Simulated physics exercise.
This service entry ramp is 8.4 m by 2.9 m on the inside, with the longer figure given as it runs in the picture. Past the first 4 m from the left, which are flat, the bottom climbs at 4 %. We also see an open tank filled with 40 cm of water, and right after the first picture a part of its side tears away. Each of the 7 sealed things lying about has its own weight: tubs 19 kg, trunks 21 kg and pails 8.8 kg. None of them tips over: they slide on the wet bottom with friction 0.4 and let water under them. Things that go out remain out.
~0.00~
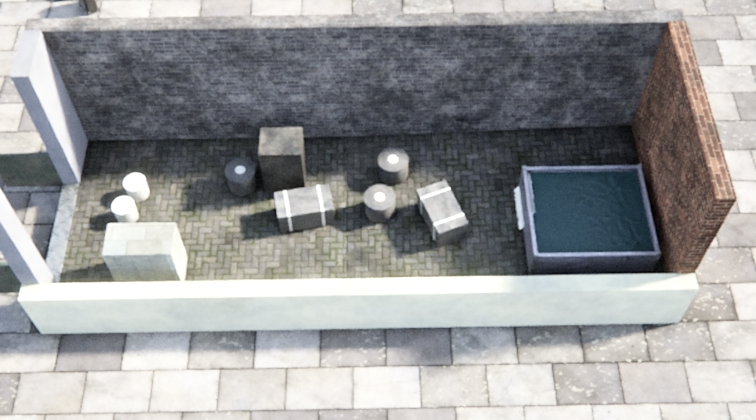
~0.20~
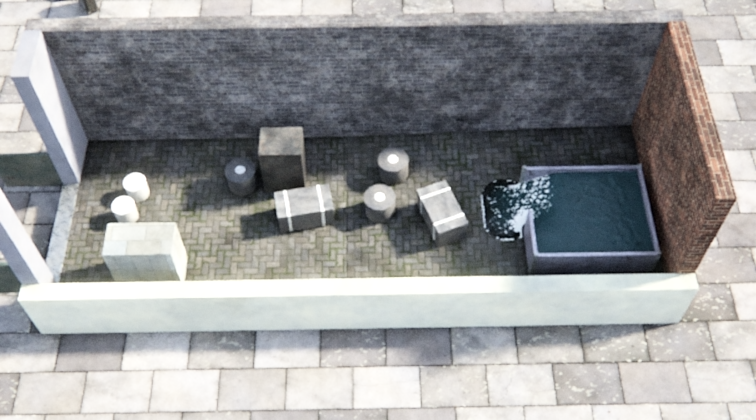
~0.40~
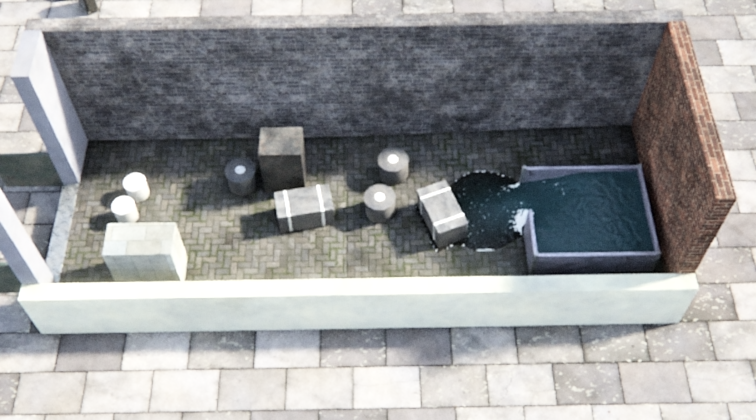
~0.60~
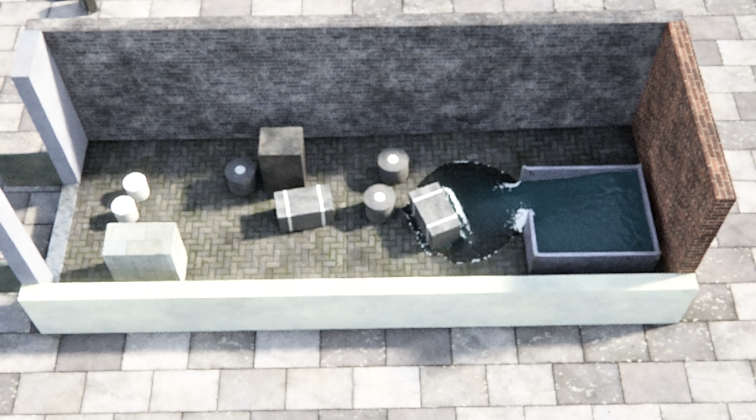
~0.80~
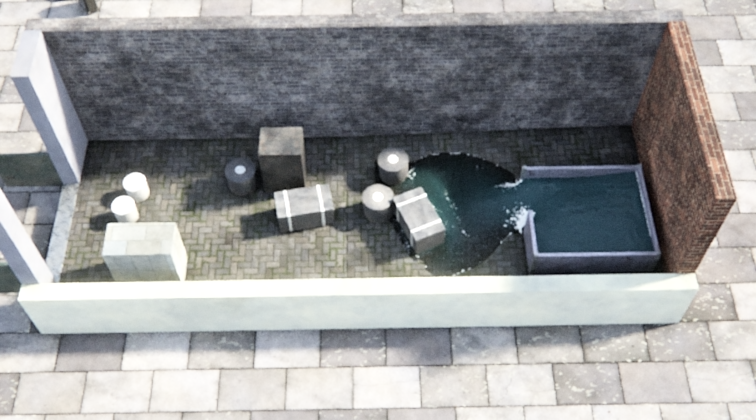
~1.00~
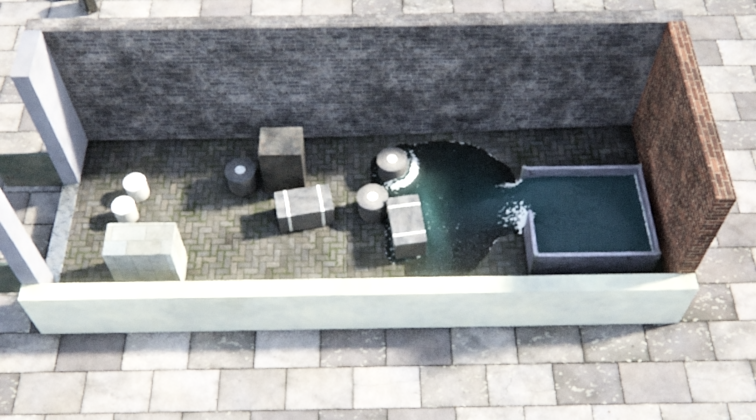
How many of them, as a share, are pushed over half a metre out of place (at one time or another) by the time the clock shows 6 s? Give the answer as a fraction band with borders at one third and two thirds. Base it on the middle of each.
Band: 1/3 up to 2/3.
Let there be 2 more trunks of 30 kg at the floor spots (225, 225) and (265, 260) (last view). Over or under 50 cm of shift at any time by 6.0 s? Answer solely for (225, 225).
Within.
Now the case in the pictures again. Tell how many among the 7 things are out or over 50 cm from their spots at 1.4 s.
It comes to 1.
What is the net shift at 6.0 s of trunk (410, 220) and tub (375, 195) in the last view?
Respectively 350 cm and 80 cm.
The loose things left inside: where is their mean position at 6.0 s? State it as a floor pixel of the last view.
They're centred close to (214, 209).
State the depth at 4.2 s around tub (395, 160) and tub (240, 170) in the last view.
Depth approx. 5 cm / 4 cm.
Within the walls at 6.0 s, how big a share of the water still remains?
96 %.
After 1.4 s 1 of 7 are over 50 cm from their spots; 0 afloat.
After 2.7 s 3 of 7 are over 50 cm from their spots; 0 afloat.
After 4.2 s 4 of 7 are over 50 cm from their spots; 0 afloat.
After 6.0 s 4 of 7 are over 50 cm from their spots, and 4 have been at some point; 1 afloat.
